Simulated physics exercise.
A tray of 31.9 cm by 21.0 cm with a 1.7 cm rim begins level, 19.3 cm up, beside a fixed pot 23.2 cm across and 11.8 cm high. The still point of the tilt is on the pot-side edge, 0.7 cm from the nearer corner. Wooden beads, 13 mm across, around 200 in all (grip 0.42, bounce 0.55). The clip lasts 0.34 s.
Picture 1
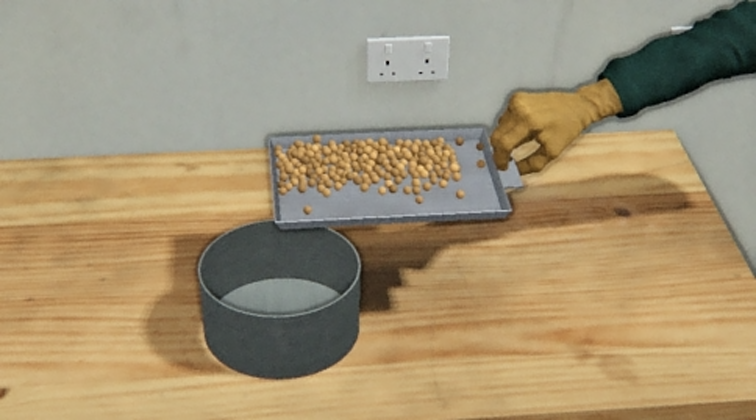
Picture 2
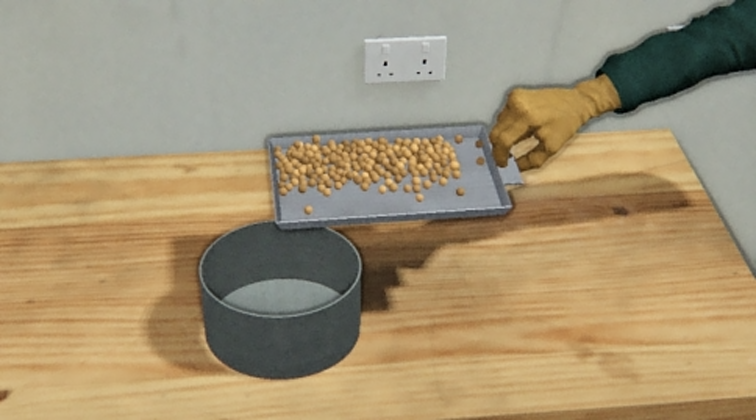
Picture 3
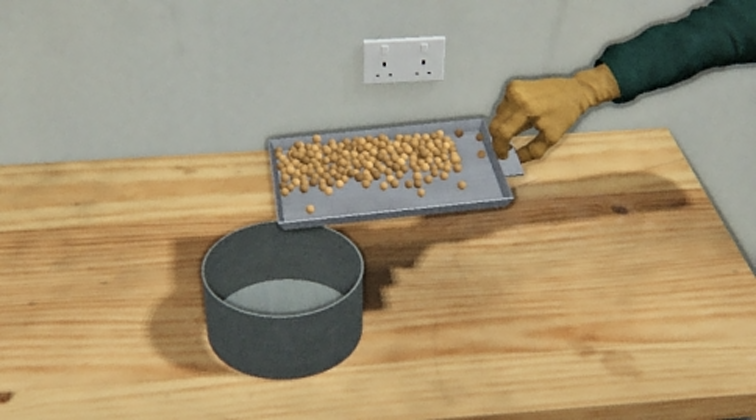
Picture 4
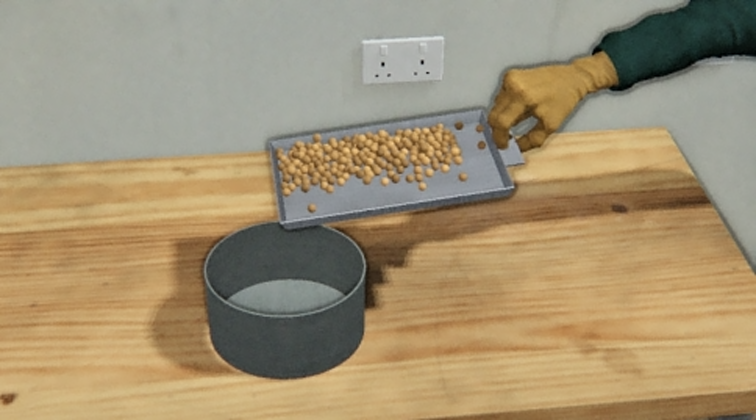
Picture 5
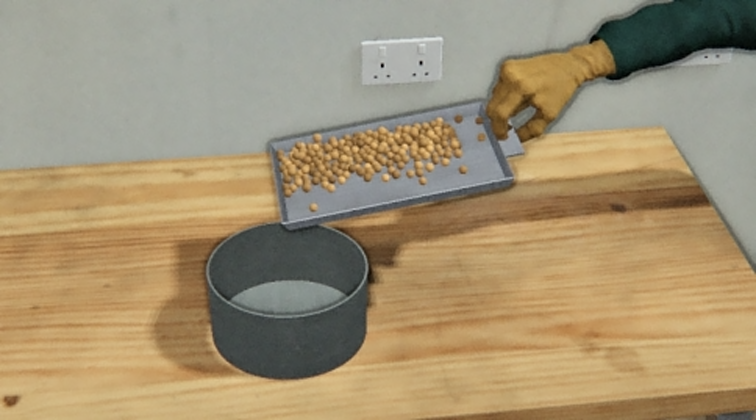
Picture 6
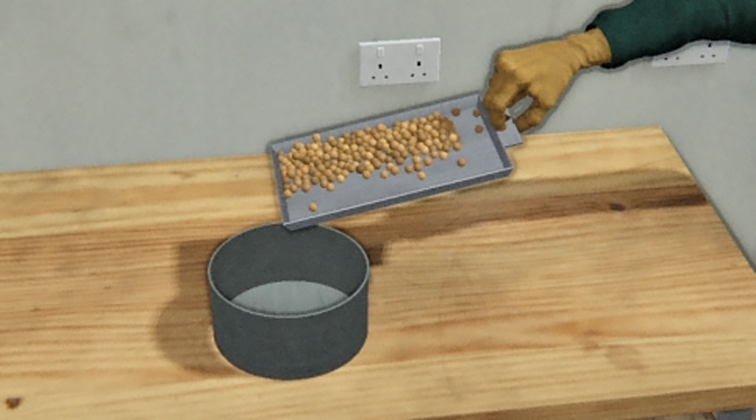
A gloved hand slowly raises the right side of a tray of small round beads.
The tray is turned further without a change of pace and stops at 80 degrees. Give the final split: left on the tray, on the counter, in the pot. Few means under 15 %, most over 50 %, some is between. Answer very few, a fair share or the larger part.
Tray very few, counter the larger part, pot a fair share.
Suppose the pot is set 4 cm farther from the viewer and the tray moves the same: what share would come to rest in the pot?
It would be near 50 per cent.
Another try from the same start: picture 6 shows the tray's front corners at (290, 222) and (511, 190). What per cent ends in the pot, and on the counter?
Pot 85, counter 15.
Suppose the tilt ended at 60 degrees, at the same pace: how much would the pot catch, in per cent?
Then about 20 per cent.
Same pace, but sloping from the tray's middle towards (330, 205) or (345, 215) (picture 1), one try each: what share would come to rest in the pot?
About 100 and 100 per cent.
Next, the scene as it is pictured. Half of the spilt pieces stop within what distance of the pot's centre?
About 24 cm.
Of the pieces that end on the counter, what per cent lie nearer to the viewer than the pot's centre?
Roughly 0 per cent.
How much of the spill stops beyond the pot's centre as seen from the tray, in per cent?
Roughly 80 per cent.
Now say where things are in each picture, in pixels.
In the first picture, tray tilt 0 degrees, front corners at (281, 219) and (505, 207); middle of the pieces at (368, 163); pot at (280, 265).
In the second picture, tray tilt 1 degrees, front corners at (282, 219) and (505, 204); middle of the pieces at (368, 162).
In the third picture, tray tilt 3 degrees, front corners at (284, 219) and (507, 195), lowest corner left back; middle of the pieces at (369, 160).
In the fourth picture, tray tilt 6 degrees, front corners at (285, 219) and (507, 185), lowest corner left back; middle of the pieces at (370, 156).
In the fifth picture, tray tilt 9 degrees, front corners at (287, 220) and (508, 175), lowest corner left back; middle of the pieces at (370, 153).
In the sixth picture, tray tilt 12 degrees, front corners at (288, 220) and (507, 166), lowest corner left back; middle of the pieces at (369, 150); pot at (289, 267).
Then, 0.78 s after the last picture, tilt 44 degrees; the tray holds 100 %, the pot 0 %.
Then, 1.29 s after the last picture, tilt 65 degrees; the tray holds 40 %, the pot 15 %.
Then, 1.88 s after the last picture, tilt 80 degrees; the tray holds 0 %, the pot 35 %.
In the end, tray 0 %, counter 65 %, pot 35 %.
